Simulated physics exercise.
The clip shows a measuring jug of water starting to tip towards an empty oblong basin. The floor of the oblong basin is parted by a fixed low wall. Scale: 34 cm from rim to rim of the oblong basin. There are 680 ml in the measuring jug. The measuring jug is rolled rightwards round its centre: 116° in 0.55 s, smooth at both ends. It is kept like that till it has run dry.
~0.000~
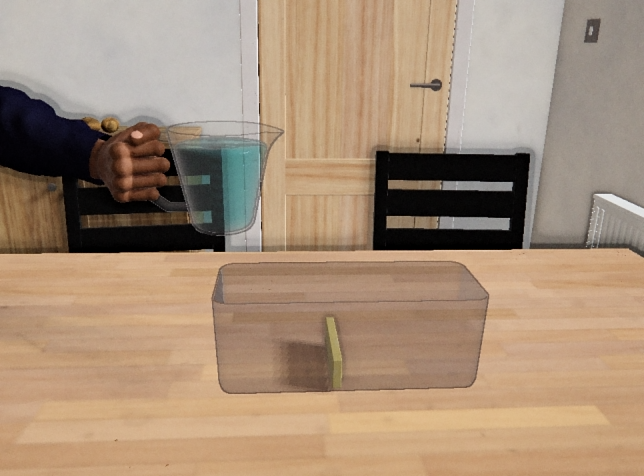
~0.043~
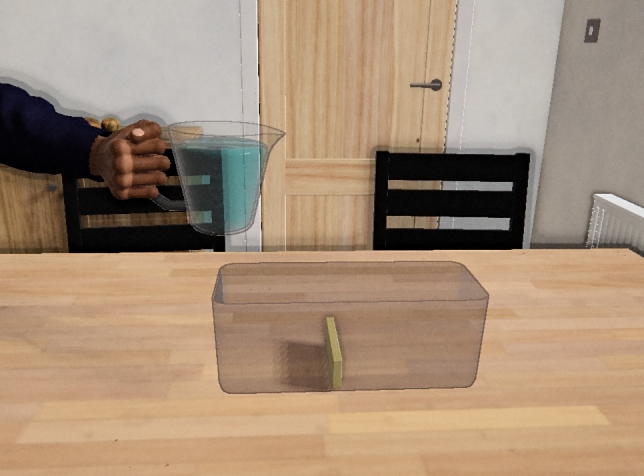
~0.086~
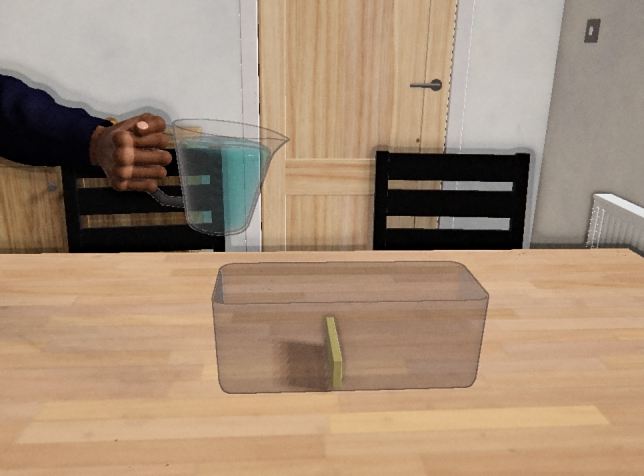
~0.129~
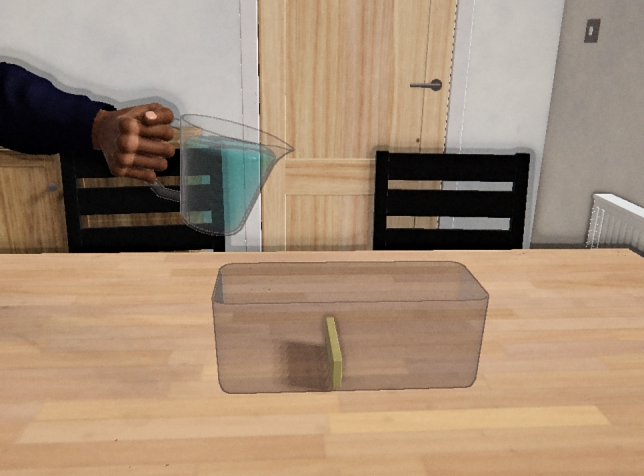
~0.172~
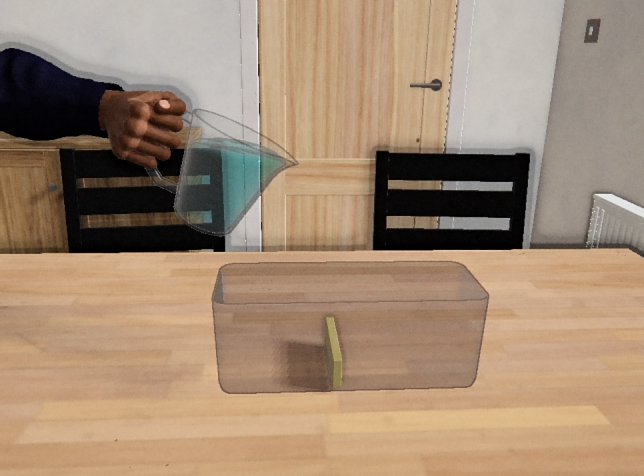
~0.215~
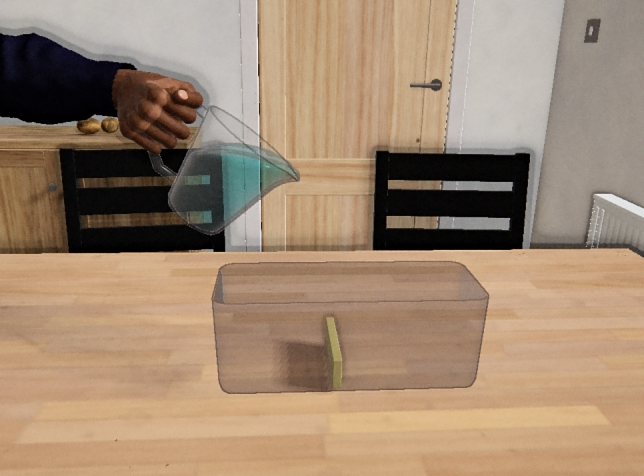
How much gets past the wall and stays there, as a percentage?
The far part has some 32 per cent.
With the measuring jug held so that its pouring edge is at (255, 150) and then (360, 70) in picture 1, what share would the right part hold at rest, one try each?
In turn about 10 and 80 per cent.
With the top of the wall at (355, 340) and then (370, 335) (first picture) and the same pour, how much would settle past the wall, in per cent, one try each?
First 15, then 10 per cent.
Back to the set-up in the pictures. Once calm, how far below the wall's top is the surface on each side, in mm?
Some 16 mm on the left and 32 mm on the right.
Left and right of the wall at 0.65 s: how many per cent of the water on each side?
Some 66 per cent left and 28 right.
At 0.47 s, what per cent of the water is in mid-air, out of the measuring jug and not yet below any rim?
Some 24 per cent.
Then, 0.47 s in, the tilt is 109° and 33 per cent is still to pour, 20 is left of the wall and 24 right of it.
Then, 0.65 s in, the tilt is 116° and 2 per cent is still to pour, 65 is left of the wall and 27 right of it.
Then, 0.84 s in, the tilt is 116° and 0 per cent is still to pour, 65 is left of the wall and 31 right of it.
Then, 1.05 s in, the tilt is 116° and 0 per cent is still to pour, 65 is left of the wall and 32 right of it.
Finally, 65 per cent lies left of the wall, 32 right of it and 3 outside.
